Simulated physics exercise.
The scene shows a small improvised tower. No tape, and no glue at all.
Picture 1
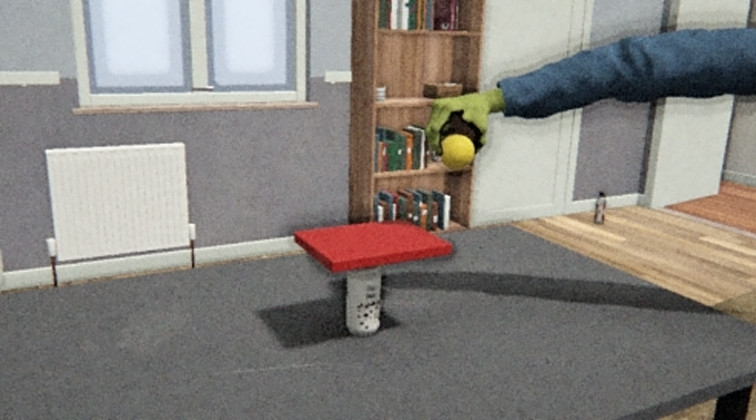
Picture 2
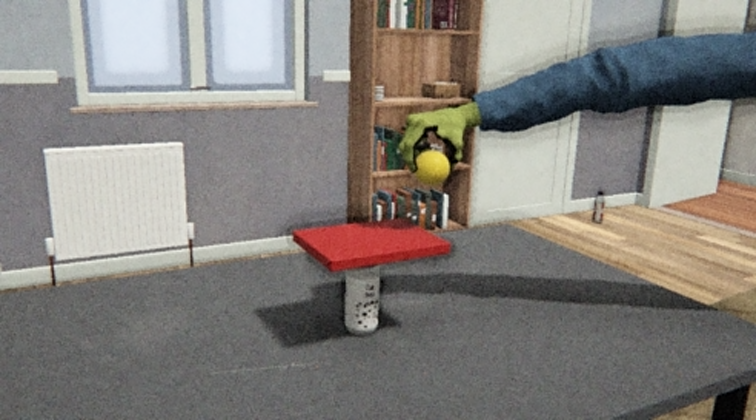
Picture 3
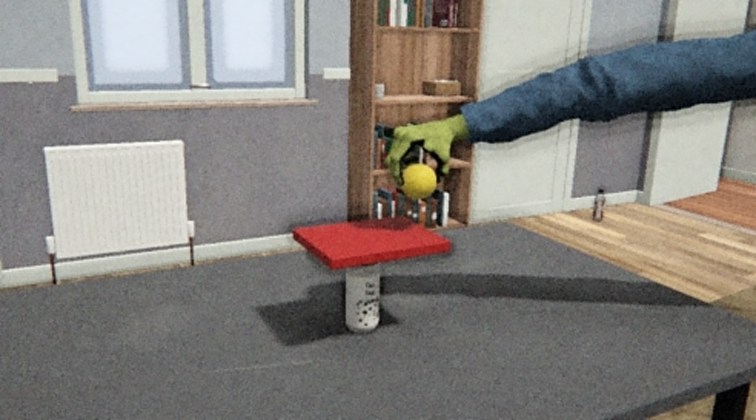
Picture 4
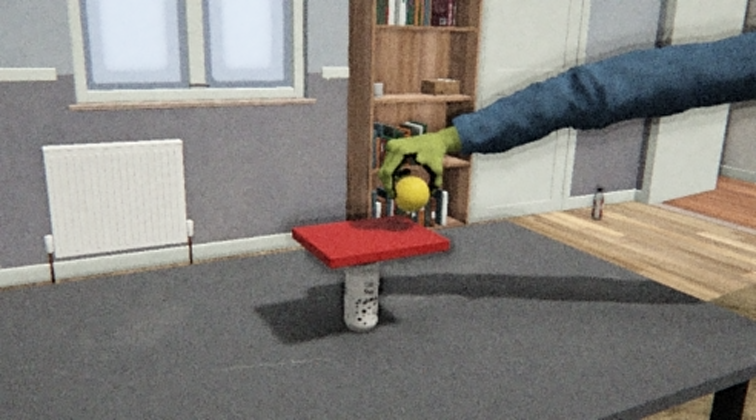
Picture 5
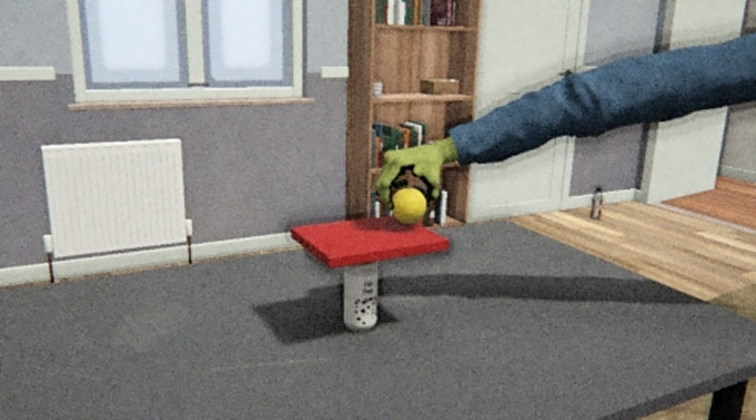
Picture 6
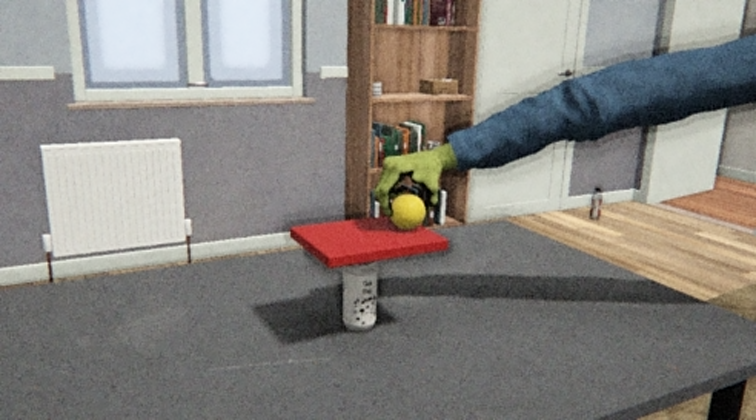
A green hand in a blue sleeve lowers a yellow lemon leftward onto a red lid.
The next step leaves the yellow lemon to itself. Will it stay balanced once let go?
Falls down.
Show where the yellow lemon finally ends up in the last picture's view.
Somewhere around (442, 296) in the last picture.
Then, 0.50 s on from there, red lid and yellow lemon now fallen.
Then, 0.60 s on from there, things are still on the move.
In the end, fallen, red lid and yellow lemon; white can unmoved. At the end, from the last picture's camera, yellow lemon near (442, 296). The stack loses its balance.
